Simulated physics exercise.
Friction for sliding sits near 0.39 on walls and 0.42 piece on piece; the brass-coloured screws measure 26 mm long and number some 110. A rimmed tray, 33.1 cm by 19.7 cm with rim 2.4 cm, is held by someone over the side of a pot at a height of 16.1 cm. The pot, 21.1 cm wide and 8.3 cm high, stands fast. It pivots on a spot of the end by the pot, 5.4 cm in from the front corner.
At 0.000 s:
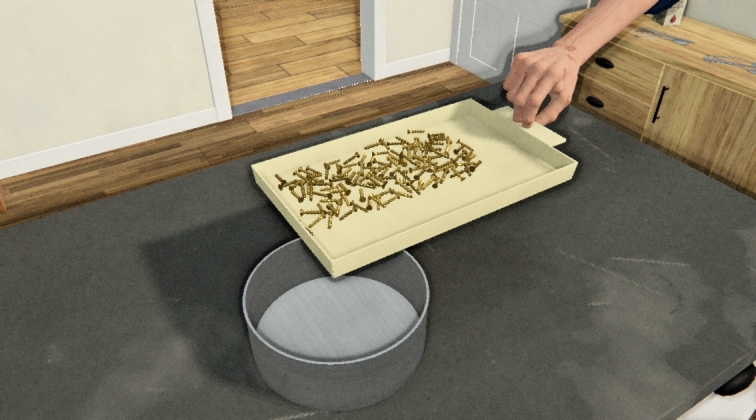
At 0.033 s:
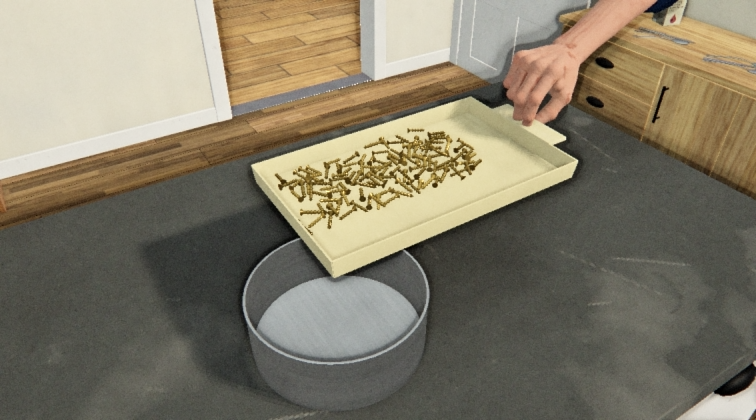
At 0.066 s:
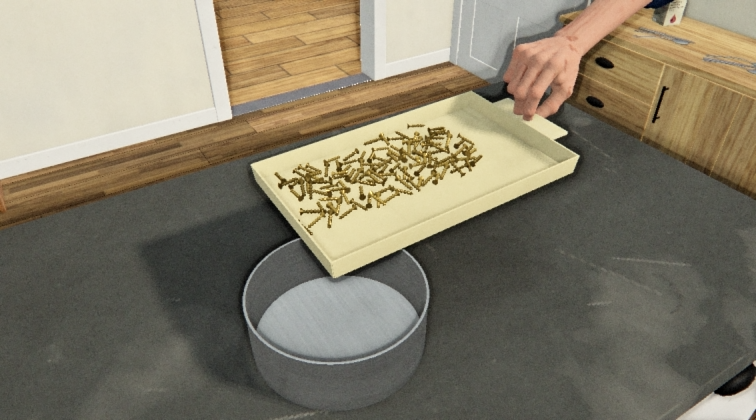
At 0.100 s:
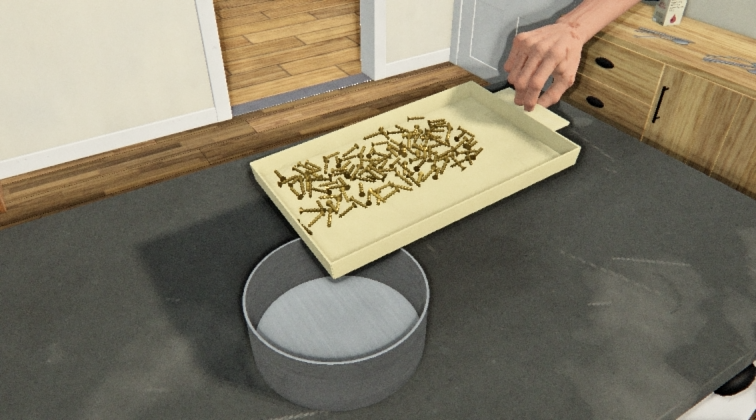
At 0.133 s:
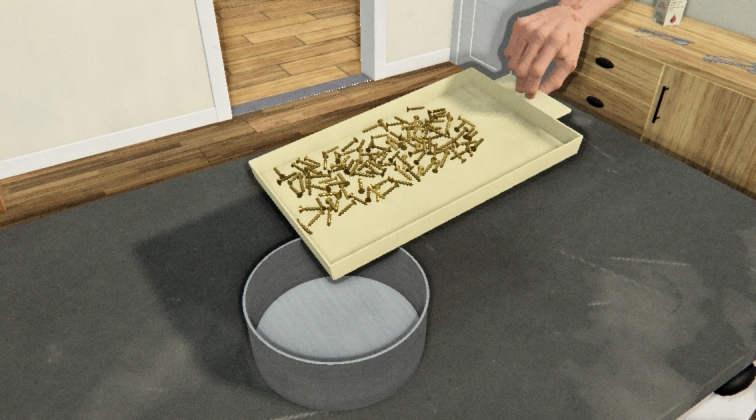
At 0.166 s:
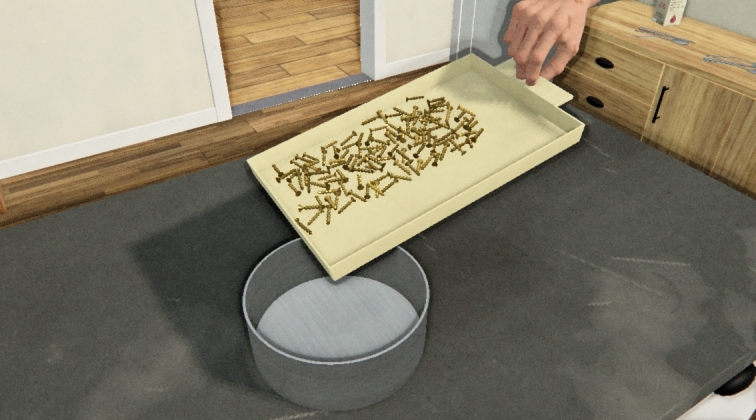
In the video, a hand grips the far end of a cream rimmed tray of brass-coloured screws above a grey pot, then gradually raises that end, tilting the tray toward the pot while the screws stay bunched together.
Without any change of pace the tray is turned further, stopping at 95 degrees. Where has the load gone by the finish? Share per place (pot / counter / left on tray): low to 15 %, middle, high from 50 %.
Shares - pot: High, counter: Middle, tray: Low.
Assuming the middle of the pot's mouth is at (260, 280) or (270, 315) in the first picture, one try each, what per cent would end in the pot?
Around 40 per cent, then around 95 per cent.
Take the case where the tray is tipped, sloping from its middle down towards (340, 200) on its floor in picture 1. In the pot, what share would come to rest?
I'd estimate about 30 %.
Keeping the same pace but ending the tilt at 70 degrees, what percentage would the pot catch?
35 %.
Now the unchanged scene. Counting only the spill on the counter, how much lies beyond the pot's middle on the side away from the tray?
Near 100 in a hundred.
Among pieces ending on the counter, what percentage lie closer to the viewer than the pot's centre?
Roughly 100 percent of the spill.
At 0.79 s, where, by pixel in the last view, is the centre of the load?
At that moment the load's centre is around (301, 274).
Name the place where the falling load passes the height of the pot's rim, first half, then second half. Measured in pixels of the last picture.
(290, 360) first, (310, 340) later, roughly.
After 0.54 s, tilt 52 degrees; the tray holds 100 %, the pot 0 %.
After 0.79 s, tilt 79 degrees; the tray holds 65 %, the pot 0 %.
After 1.14 s, tilt 95 degrees; the tray holds 10 %, the pot 60 %.
In the end, at 2.0 s, pot 75 %, counter 25 %, tray 0 %.
